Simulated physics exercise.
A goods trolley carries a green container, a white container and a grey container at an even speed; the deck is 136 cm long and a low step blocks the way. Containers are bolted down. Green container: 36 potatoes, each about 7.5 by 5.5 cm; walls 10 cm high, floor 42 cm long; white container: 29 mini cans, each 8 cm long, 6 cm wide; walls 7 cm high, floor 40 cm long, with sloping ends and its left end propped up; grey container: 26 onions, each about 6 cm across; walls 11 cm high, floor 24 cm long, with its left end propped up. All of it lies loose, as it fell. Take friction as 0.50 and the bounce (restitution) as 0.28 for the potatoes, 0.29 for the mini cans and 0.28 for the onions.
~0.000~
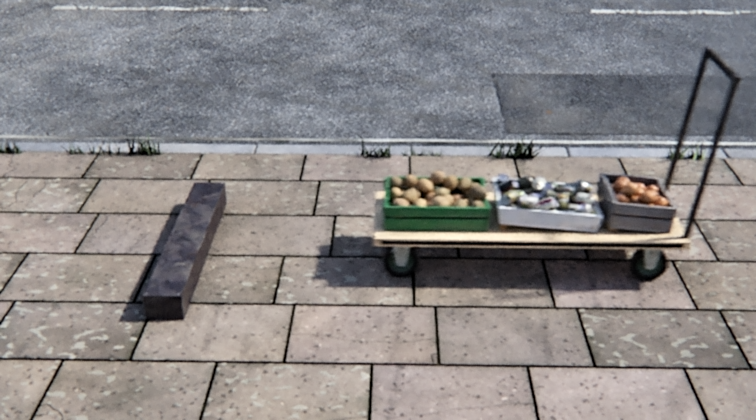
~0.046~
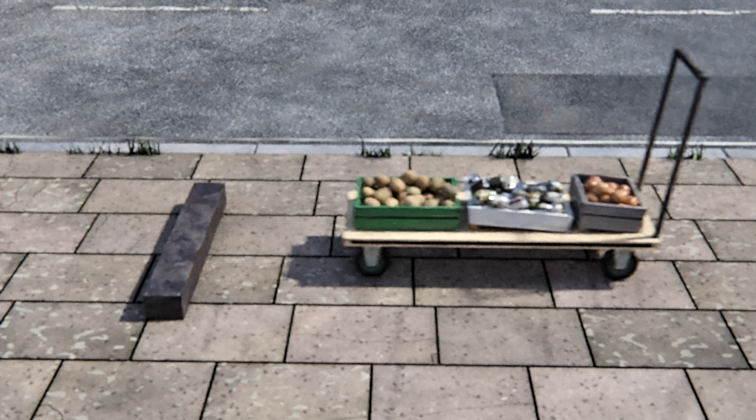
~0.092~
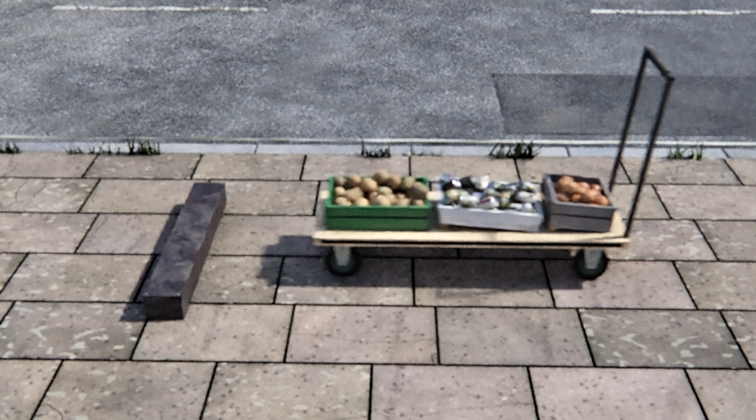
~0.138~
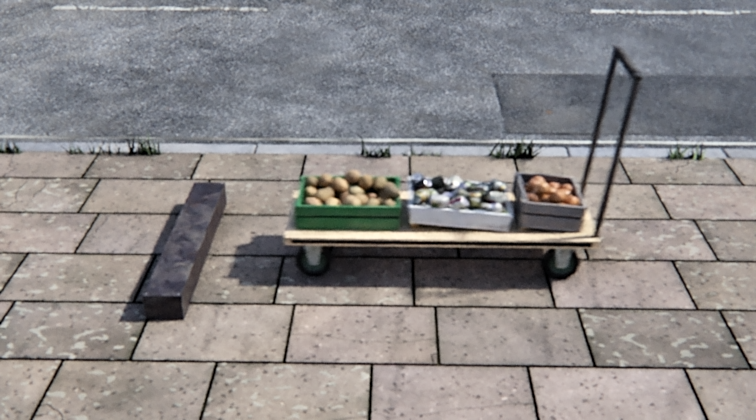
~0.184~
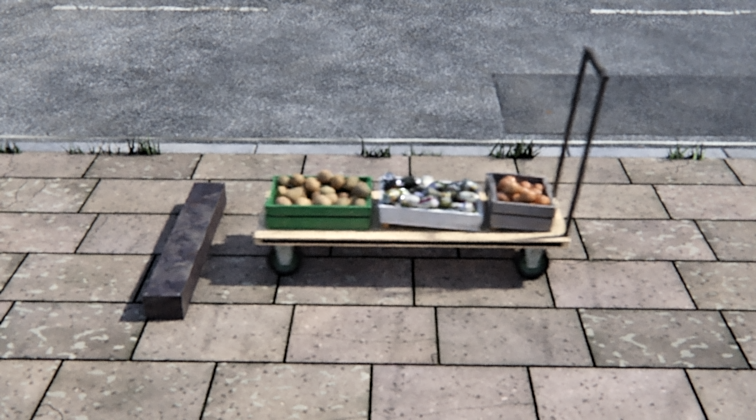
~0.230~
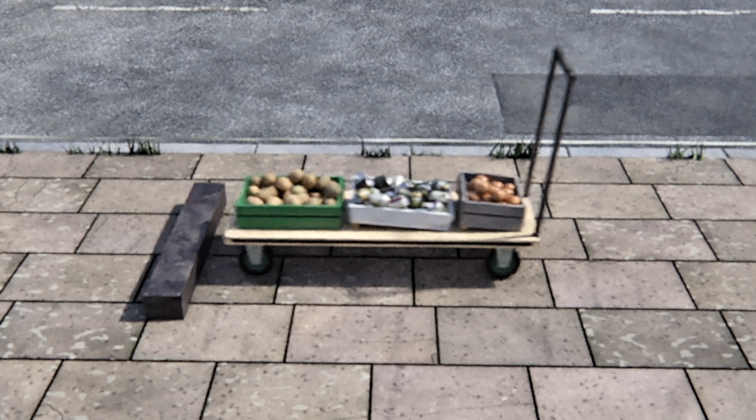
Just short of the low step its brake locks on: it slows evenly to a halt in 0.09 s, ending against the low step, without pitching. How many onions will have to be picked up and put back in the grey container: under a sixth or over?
It sheds under a sixth of them.
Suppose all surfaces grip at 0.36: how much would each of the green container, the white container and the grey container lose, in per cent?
Then green container 10, white container 30, grey container 0 per cent.
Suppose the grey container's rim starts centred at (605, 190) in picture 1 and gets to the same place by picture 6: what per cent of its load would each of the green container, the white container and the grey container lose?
In that case green container 10, white container 10, grey container 10 per cent.
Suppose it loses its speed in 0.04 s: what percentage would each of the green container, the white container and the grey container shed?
Then green container 10, white container 40, grey container 10 per cent.
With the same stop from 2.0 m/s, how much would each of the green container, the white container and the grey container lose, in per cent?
Then green container 0, white container 10, grey container 10 per cent.
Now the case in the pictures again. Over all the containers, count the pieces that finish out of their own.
Some 16 pieces.
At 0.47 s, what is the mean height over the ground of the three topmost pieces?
About 44 cm.
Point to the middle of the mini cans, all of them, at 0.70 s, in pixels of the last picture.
Near (339, 195).
After 0.25 s, braking starts.
After 0.35 s, the green container has all 36, the white container is down by 1 of 29 and the grey container is down by 1 of 26.
After 0.47 s, the green container is down by 2 of 36, the white container is down by 5 of 29 and the grey container is down by 2 of 26.
After 0.70 s, the green container is down by 3 of 36, the white container is down by 9 of 29 and the grey container is down by 2 of 26.
Final count (at 1.20 s), the green container is down by 4 of 36, the white container is down by 9 of 29 and the grey container is down by 2 of 26. Asked share, 2 of 26, 8 per cent.
